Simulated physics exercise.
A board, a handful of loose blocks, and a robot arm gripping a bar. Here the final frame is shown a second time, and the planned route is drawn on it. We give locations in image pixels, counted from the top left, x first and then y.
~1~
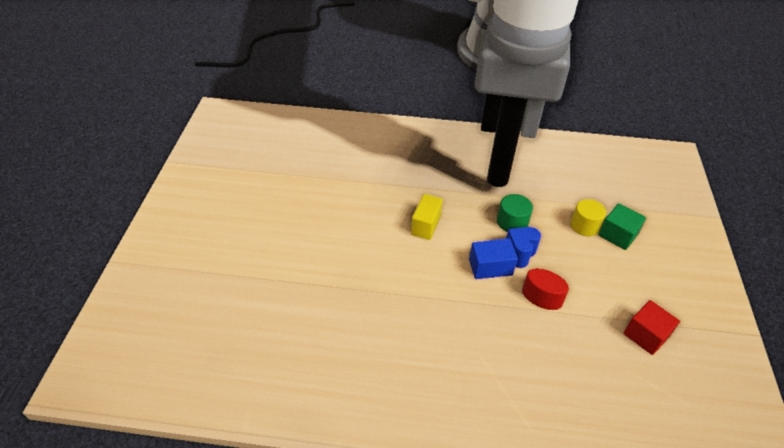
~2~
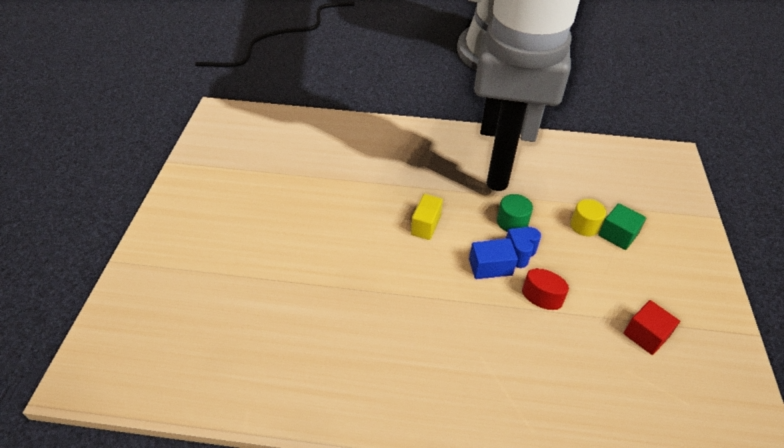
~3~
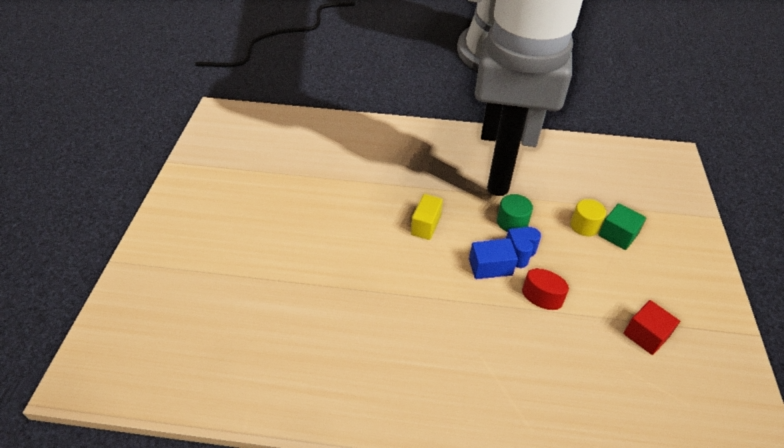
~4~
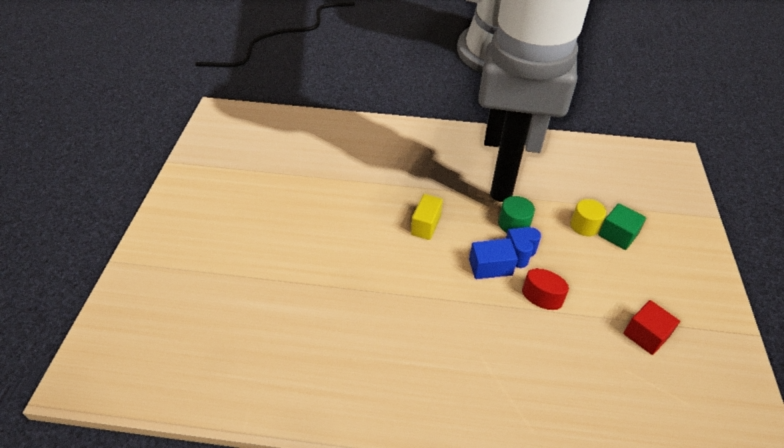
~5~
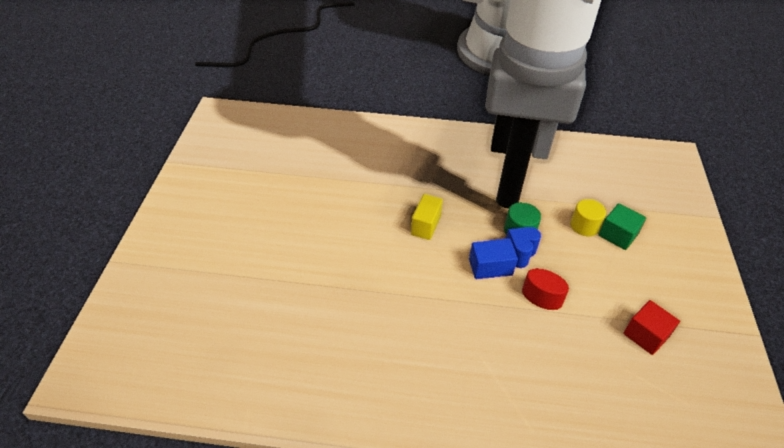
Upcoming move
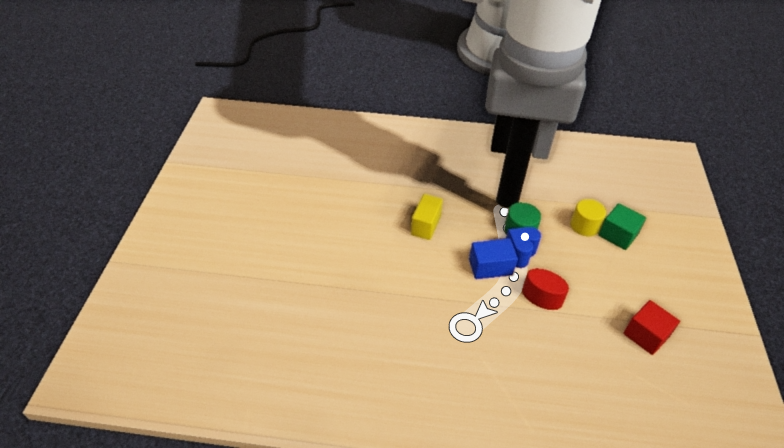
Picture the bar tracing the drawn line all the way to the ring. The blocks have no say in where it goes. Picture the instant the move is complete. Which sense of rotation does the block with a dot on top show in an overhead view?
Bird's-eye view: Clockwise.
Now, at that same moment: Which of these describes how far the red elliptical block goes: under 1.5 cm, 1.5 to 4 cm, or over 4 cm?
Band: 1.5 to 4 cm.
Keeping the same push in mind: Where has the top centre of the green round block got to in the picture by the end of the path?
Its top face will be centred at roughly (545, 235).
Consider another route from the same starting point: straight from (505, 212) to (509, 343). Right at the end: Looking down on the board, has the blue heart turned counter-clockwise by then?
No - that is not the case.
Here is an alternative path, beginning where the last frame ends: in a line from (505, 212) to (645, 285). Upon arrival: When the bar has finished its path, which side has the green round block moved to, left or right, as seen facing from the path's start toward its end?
To the path's right.
The line goes from (505, 212) via (513, 252) and (504, 293), ending at (466, 327); the dot is on the blue heart.
On the path given first. One third of the way, bar at (516, 241); blue oblong block at (493, 253); blue heart at (536, 256), turned 45° clockwise; green round block at (547, 235).
Two thirds of the way, bar at (507, 283); blue oblong block at (480, 269), turned 100° clockwise; blue heart at (542, 277), turned 40° clockwise; green round block at (547, 235); red elliptical block at (560, 299), turned 20° anticlockwise.
At the end, bar at (468, 317); blue oblong block at (472, 273), turned 145° clockwise; blue heart at (542, 277), turned 40° clockwise; green round block at (547, 235); red elliptical block at (560, 299), turned 20° anticlockwise.
